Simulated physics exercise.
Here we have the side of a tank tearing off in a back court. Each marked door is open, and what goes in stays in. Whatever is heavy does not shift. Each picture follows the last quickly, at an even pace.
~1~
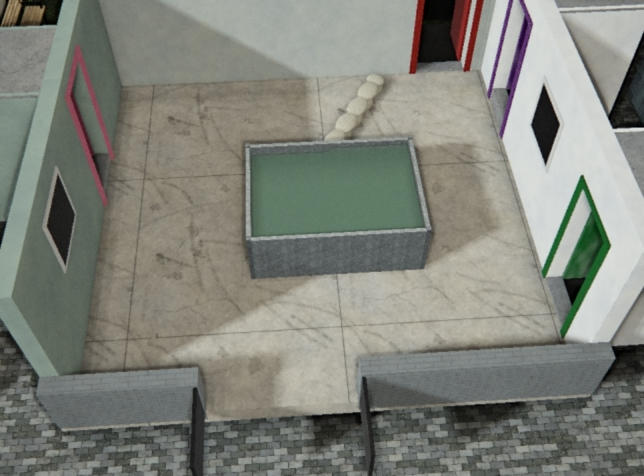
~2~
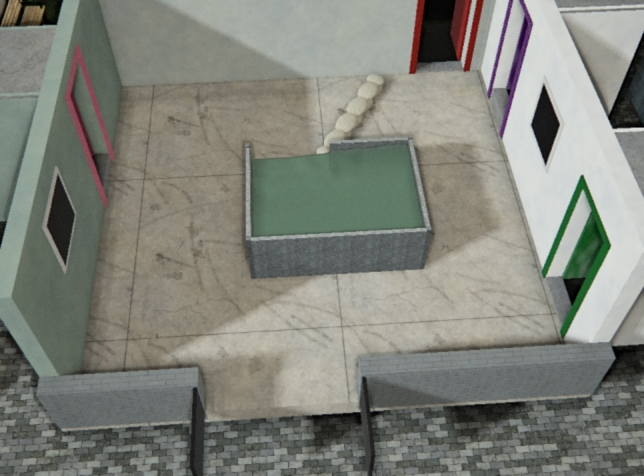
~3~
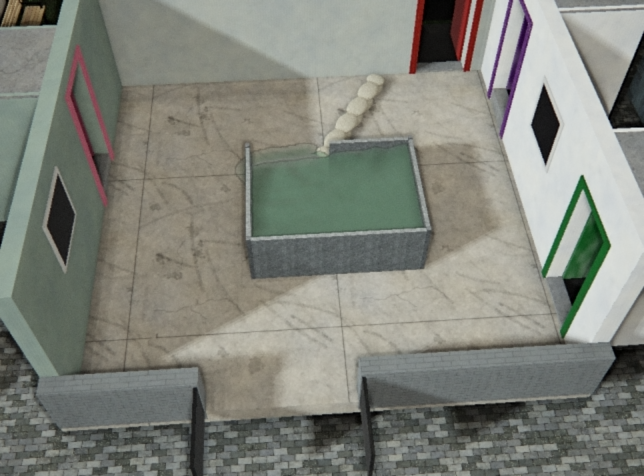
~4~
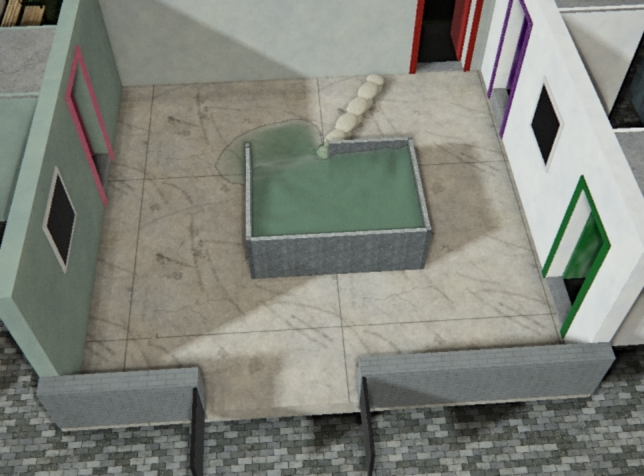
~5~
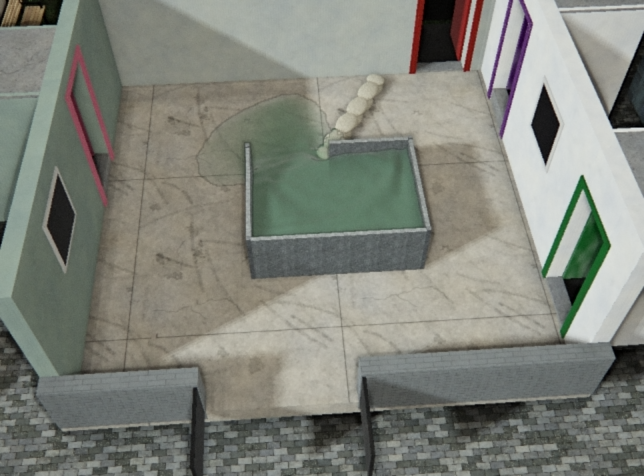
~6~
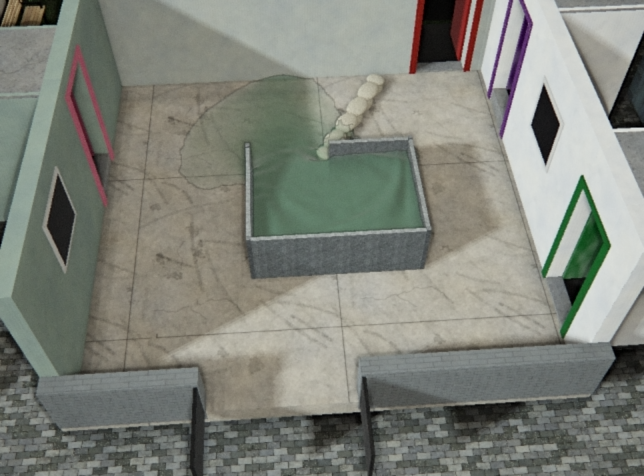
A walled back court with a pale, marked slab floor is seen from high above by a still camera. A grey tank of green water stands in the middle, a row of cream rounded shapes behind it, with pink-edged and green-edged openings at left and right. The left part of the tank's far side tears away, and water pours out, spreading backward and leftward in a thin, rounded sheet while the tank's surface ripples.
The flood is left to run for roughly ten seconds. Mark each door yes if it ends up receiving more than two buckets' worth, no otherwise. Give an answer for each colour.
Pink door - no, red door - no, green door - no, purple door - no.
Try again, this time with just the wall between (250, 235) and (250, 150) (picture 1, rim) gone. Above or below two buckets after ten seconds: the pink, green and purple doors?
As I see it, the pink door overshoots, while the green door overshoots and the purple door undershoots.
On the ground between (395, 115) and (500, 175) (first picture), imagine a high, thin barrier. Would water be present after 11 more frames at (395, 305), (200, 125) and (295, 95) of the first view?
Results in sequence: Bone-dry / swamped / swamped.
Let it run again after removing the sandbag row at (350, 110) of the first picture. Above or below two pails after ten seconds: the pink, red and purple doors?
Going door by door, the pink doesn't reach the limit, the red breaks the limit and the purple doesn't reach the limit.
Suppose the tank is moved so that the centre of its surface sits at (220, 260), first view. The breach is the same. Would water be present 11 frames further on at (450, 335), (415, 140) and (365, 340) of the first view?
First spot bare, second bare, third bare.
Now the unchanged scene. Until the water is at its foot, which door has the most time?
Answer - the green one.
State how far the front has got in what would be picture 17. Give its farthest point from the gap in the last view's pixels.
Estimated pixel: (474, 74).
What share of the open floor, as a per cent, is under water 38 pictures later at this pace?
That's roughly 85 per cent.
A moment on, water covers 25 % of the floor; the pink door not reached, the red door not reached, the green door not reached, the purple door not reached.
Next, water covers 30 % of the floor; the pink door wet at the sill, nothing in, the red door wet at the sill, nothing in, the green door not reached, the purple door not reached.
Then, water covers 60 % of the floor; the pink door wet at the sill, nothing in, the red door wet at the sill, nothing in, the green door not reached, the purple door wet at the sill, nothing in.
Later, water covers 85 % of the floor; the pink door wet at the sill, nothing in, the red door under two buckets in, the green door wet at the sill, nothing in, the purple door wet at the sill, nothing in.
In the end, water covers 95 % of the floor; the pink door wet at the sill, nothing in, the red door under two buckets in, the green door wet at the sill, nothing in, the purple door wet at the sill, nothing in.
